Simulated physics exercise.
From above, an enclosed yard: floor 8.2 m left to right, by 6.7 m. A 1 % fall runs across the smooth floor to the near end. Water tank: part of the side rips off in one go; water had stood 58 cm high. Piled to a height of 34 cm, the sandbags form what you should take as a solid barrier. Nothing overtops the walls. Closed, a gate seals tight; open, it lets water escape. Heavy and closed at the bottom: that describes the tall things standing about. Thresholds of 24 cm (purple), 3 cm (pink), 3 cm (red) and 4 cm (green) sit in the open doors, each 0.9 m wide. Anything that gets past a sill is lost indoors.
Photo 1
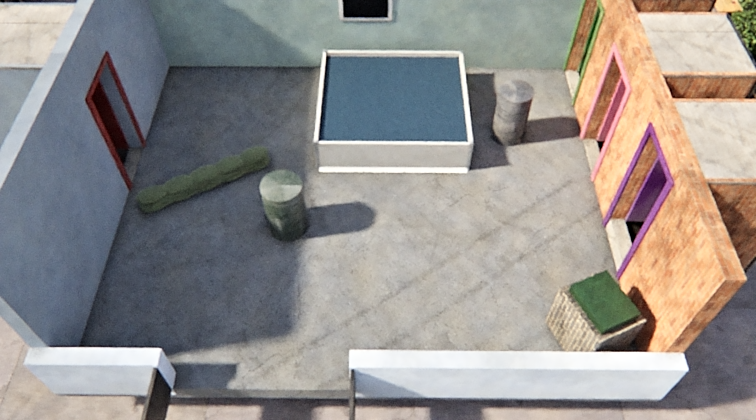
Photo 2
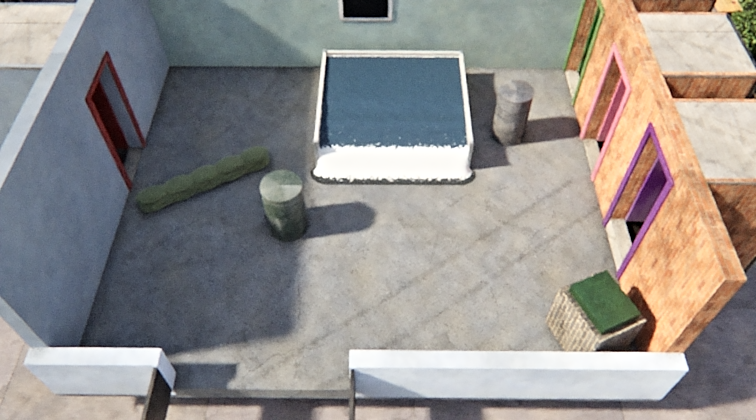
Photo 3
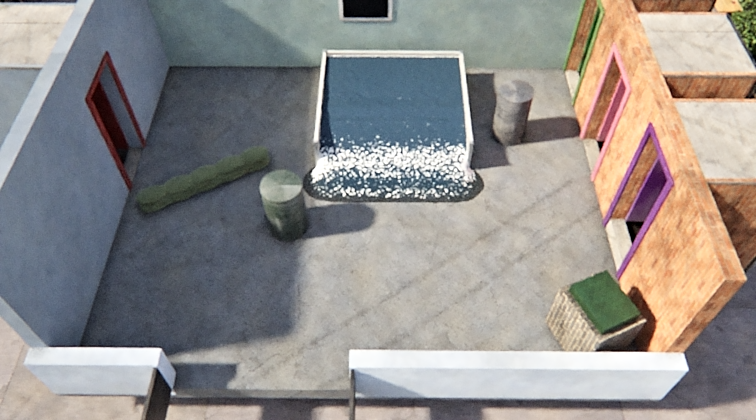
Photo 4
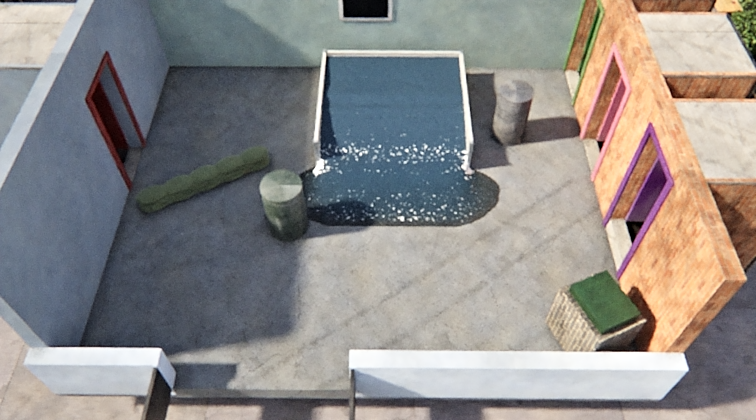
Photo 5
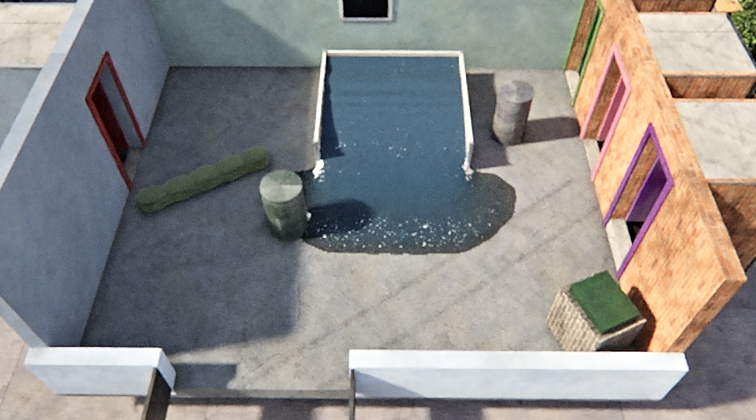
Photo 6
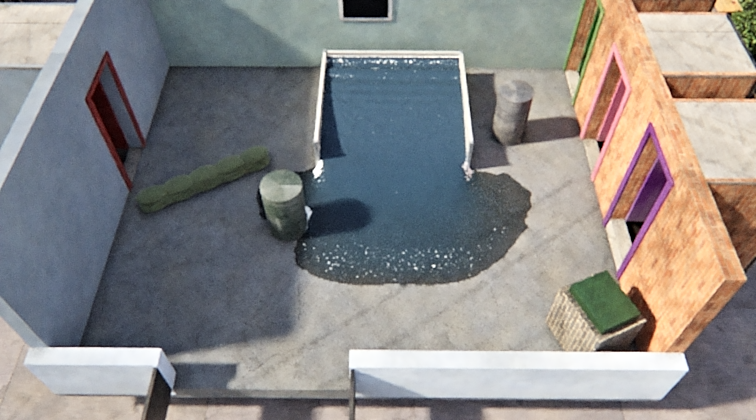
Water burst out through the front side of a raised tank in a walled yard, foaming white at first, then spread in a dark, widening pool across the grey floor and around a green drum.
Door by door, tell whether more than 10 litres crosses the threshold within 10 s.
In order: Purple door: Short of the limit; pink door: Beyond the limit; red door: Short of the limit; green door: Beyond the limit.
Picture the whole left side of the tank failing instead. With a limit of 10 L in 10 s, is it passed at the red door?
Note: Red door, beyond the limit.
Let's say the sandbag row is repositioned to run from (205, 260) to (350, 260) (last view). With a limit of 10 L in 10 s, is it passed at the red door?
Red: Exceeded.
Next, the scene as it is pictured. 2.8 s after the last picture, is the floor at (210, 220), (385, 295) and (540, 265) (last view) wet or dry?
Soaked, soaked, soaked.
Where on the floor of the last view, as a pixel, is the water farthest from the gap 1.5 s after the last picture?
Near (630, 376).
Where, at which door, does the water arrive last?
Red.
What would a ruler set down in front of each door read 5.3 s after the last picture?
Depths: Purple door 11 cm, pink door 7 cm, red door 1 cm, green door 2 cm.
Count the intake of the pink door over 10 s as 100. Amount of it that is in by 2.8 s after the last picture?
That works out near 0%.
Then, 0.7 s after the last picture water covers 35 % of the floor and is deepest (32 cm) near (388, 374); purple door not reached, pink door not reached, red door not reached, green door not reached.
Then, 1.5 s after the last picture water covers 45 % of the floor and is deepest (36 cm) near (376, 373); purple door 2 cm at the sill, 0 L in, pink door not reached, red door not reached, green door not reached.
Then, 2.8 s after the last picture water covers 50 % of the floor and is deepest (36 cm) near (477, 374); purple door 7 cm at the sill, 0 L in, pink door not reached, red door not reached, green door not reached.
Then, 5.3 s after the last picture water covers 65 % of the floor and is deepest (16 cm) near (630, 376); purple door 11 cm at the sill, 0 L in, pink door 7 cm at the sill, 3 L in, red door not reached, green door 2 cm at the sill, 0 L in.
Then, 9.3 s after the last picture water covers 80 % of the floor and is deepest (10 cm) near (630, 376); purple door 5 cm at the sill, 0 L in, pink door 7 cm at the sill, 32 L in, red door 2 cm at the sill, 0 L in, green door 7 cm at the sill, 33 L in.
